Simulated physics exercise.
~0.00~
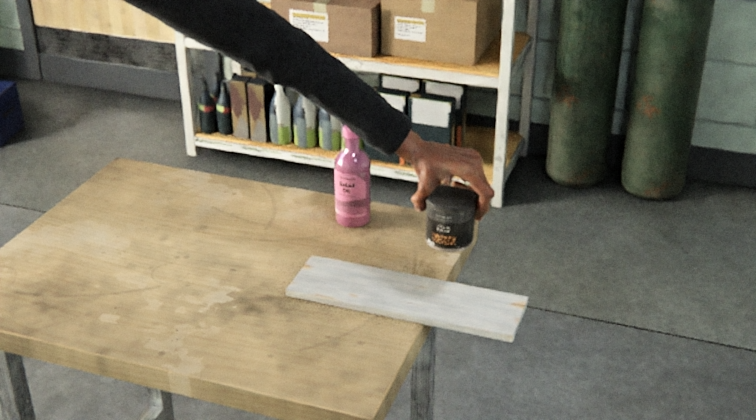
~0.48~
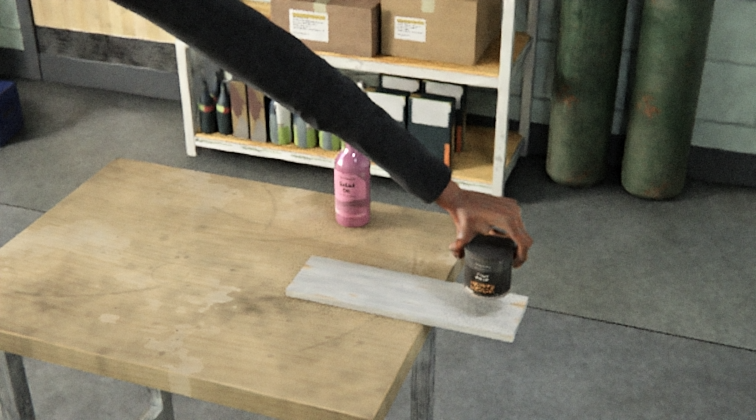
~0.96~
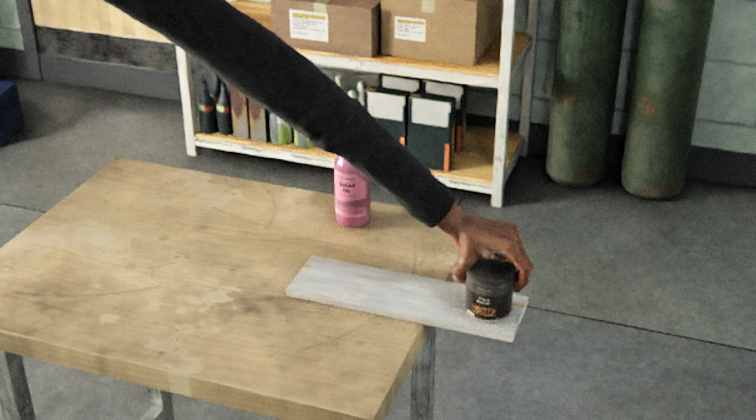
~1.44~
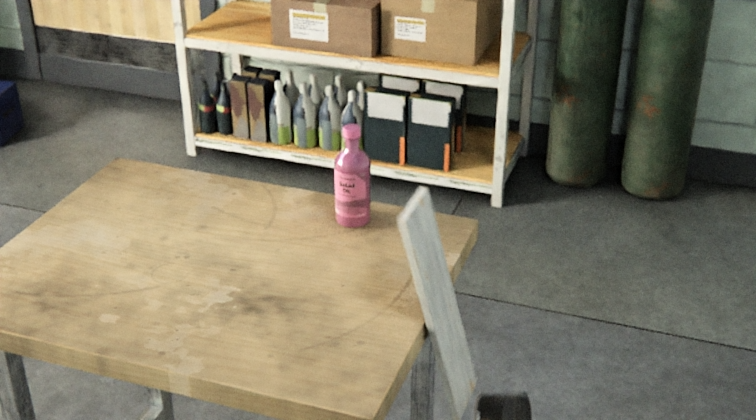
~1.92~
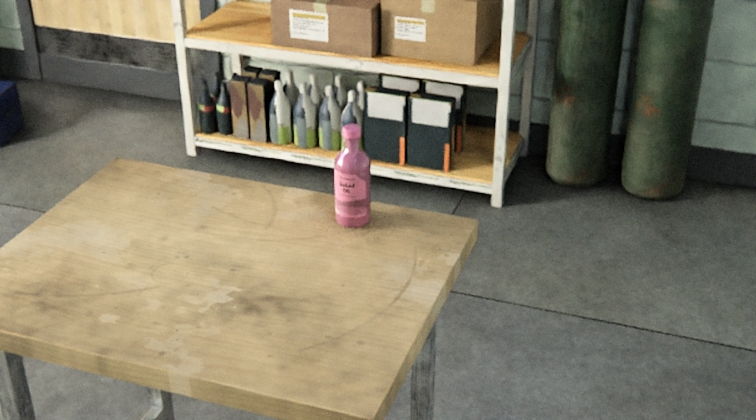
In a workshop with shelves and green cylinders behind, a pale board lies on a wooden table with one end jutting past the right edge, near a pink bottle. A hand holding a black tin reaches in from the upper left and carries the tin right, over the overhanging end. It lowers the tin onto the board, which stays level while the hand grips. Once the hand has let go and gone, the board tips steeply off the edge, and the tin drops with it. Both pass out of view, leaving only the pink bottle standing on the table.
